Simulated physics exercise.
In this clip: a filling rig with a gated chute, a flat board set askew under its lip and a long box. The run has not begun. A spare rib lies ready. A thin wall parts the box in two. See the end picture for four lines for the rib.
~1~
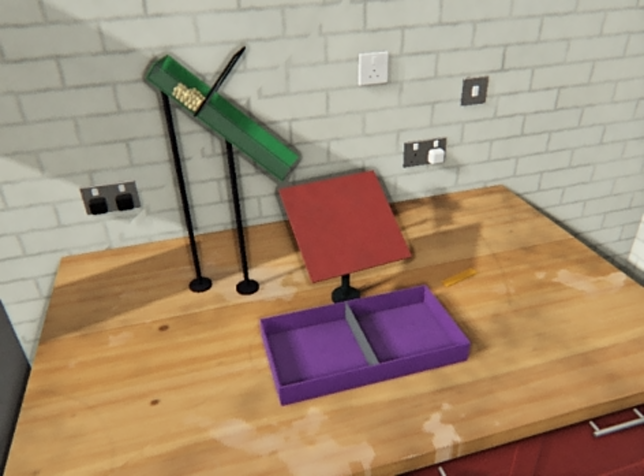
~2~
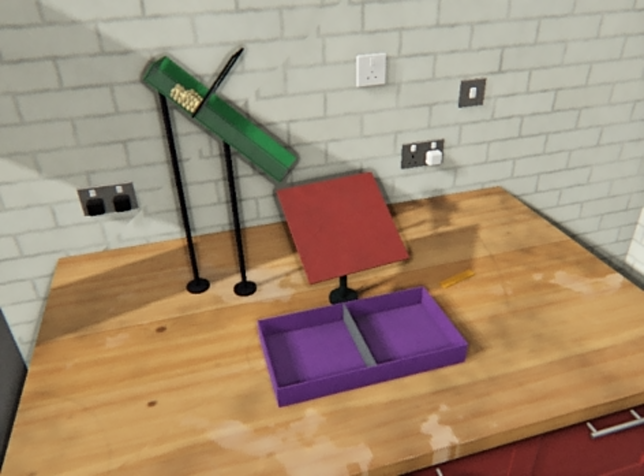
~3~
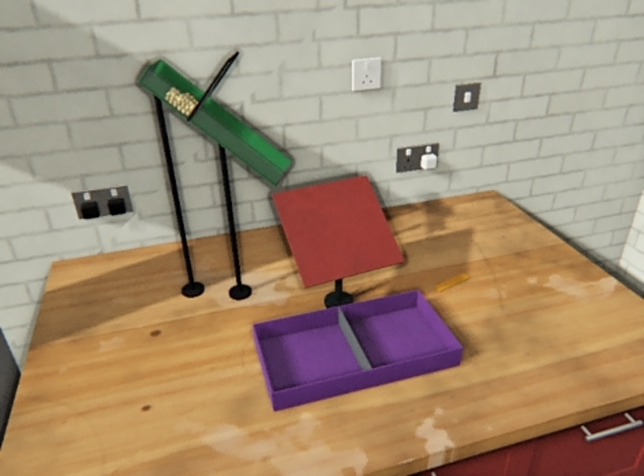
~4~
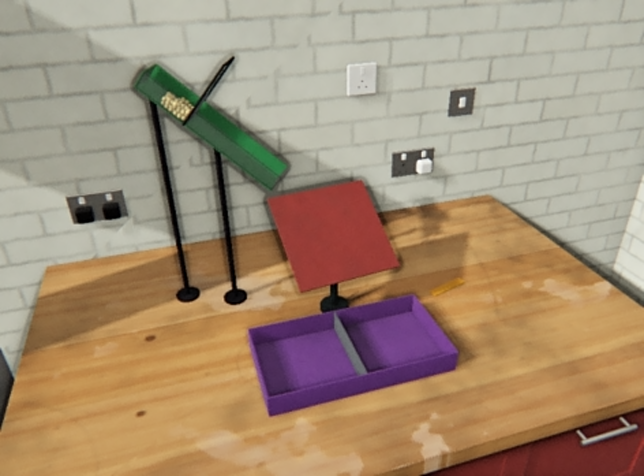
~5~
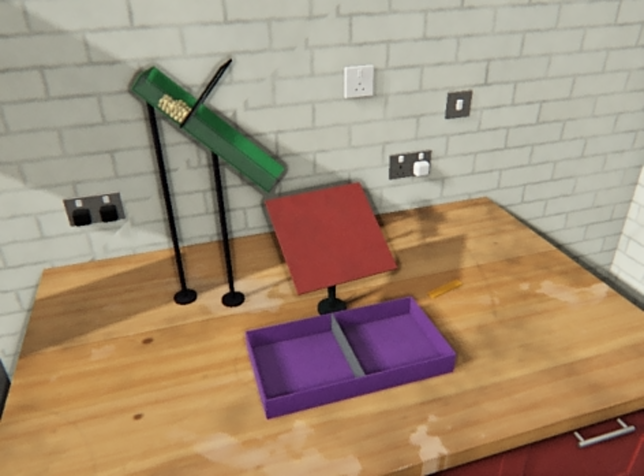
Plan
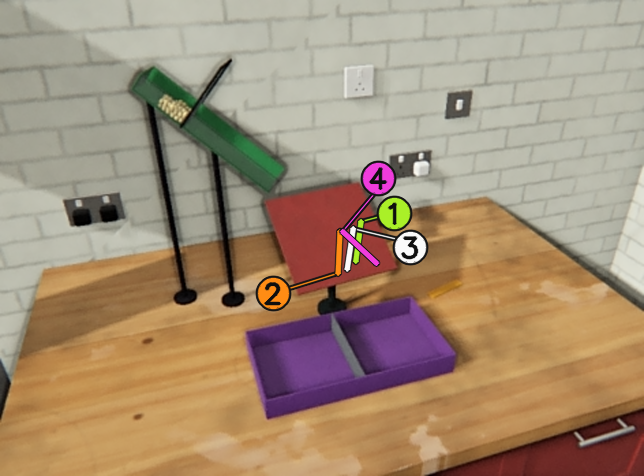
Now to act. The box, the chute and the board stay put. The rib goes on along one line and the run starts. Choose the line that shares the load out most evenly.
I would pick line 3.
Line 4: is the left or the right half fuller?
The right half.
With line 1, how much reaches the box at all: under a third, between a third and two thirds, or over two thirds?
Over two thirds.
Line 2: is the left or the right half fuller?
The left half.
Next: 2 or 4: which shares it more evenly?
It is 2.
On the marked copy, line 1 from (361, 221) to (355, 261); line 2 from (340, 231) to (338, 273); line 3 from (353, 228) to (347, 269); line 4 from (342, 231) to (376, 263).
If 1 is chosen, of what is caught, only a few in the left half, all but a few in the right.
If 2 is chosen, of what is caught, the bulk in the left half, a small share in the right.
If 3 is chosen, of what is caught, close to half in the left half, close to half in the right.
If 4 is chosen, of what is caught, none at all in the left half, the whole lot in the right.
